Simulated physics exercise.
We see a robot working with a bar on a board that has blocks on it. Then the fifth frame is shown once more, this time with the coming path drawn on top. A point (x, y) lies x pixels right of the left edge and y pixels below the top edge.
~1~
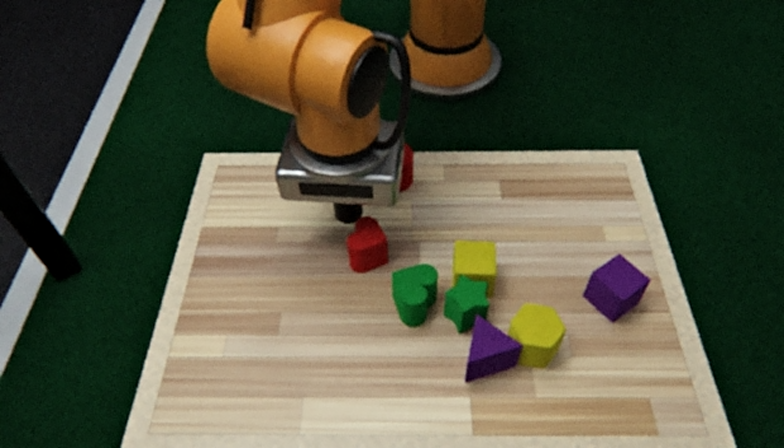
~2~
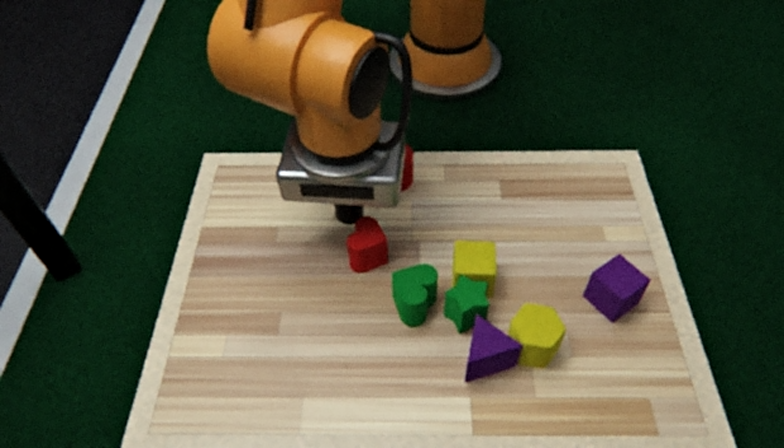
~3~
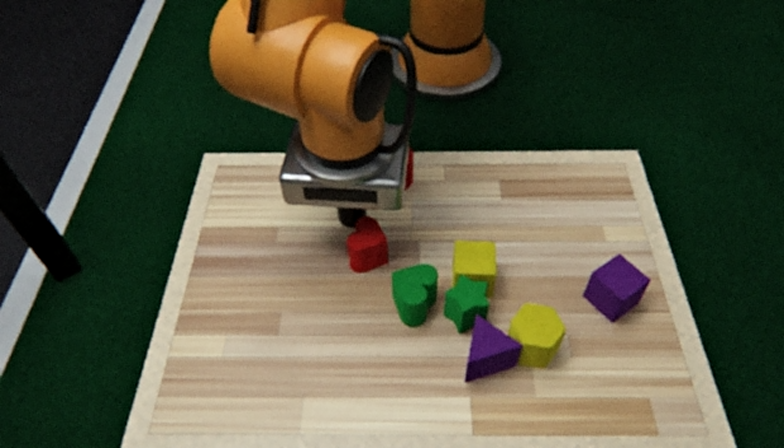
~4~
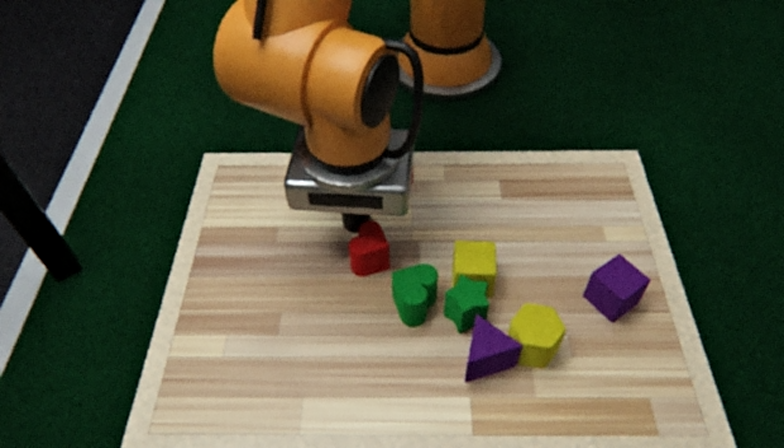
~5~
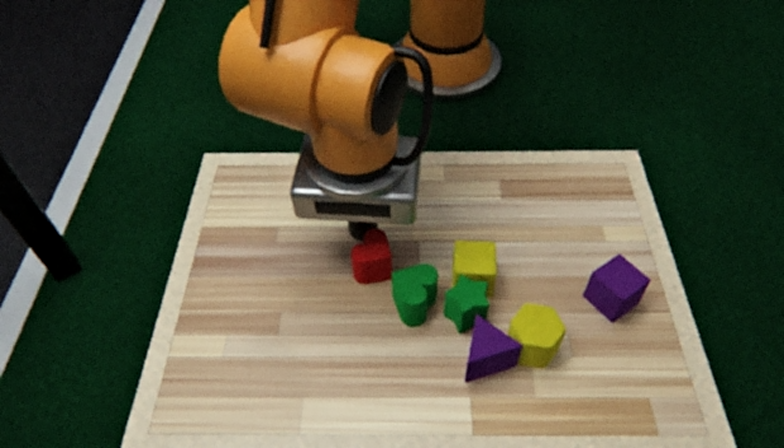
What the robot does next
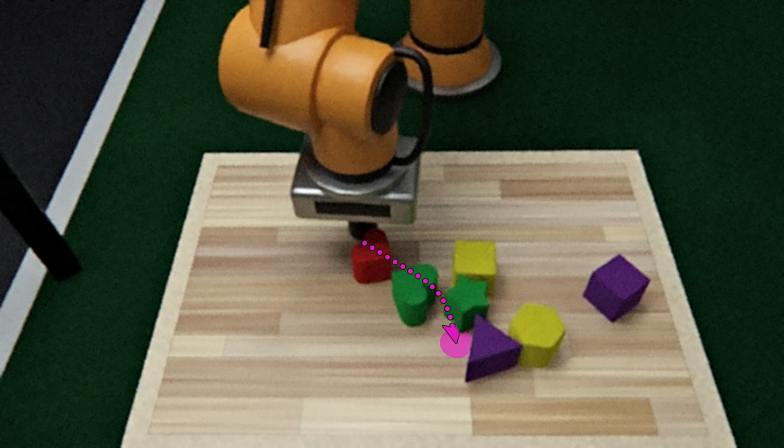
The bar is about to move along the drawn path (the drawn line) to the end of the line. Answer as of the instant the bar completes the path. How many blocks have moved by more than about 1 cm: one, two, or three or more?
Moved: More than two.
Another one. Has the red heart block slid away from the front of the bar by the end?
Final answer: Yes.
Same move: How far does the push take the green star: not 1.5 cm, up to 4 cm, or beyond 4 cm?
That one ends up 1.5 to 4 cm from where it is now.
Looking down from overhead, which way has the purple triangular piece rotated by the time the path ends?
I'd predict that, seen from above, the purple triangular piece rotates clockwise.
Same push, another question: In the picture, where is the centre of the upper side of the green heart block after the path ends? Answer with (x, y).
For the centre of its top, I'd go with (419, 327).
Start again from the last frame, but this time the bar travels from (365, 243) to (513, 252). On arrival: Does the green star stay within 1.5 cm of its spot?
My answer is yes.
The line goes from (365, 243) over (404, 267) and (441, 297) to (456, 343).
The first path, step by step. One third of the way, bar (405, 254); red heart block (388, 264), turned 90° clockwise; green heart block (416, 289), turned 15° anticlockwise.
Two thirds of the way, bar (443, 285); red heart block (389, 266), turned 100° clockwise; green heart block (419, 304); green star (471, 296).
At the end, bar (458, 331); red heart block (389, 266), turned 100° clockwise; green heart block (419, 327), turned 80° clockwise; green star (492, 316), turned 50° anticlockwise; yellow four-sided block (479, 258), turned 15° anticlockwise; purple triangular piece (507, 355), turned 40° clockwise.
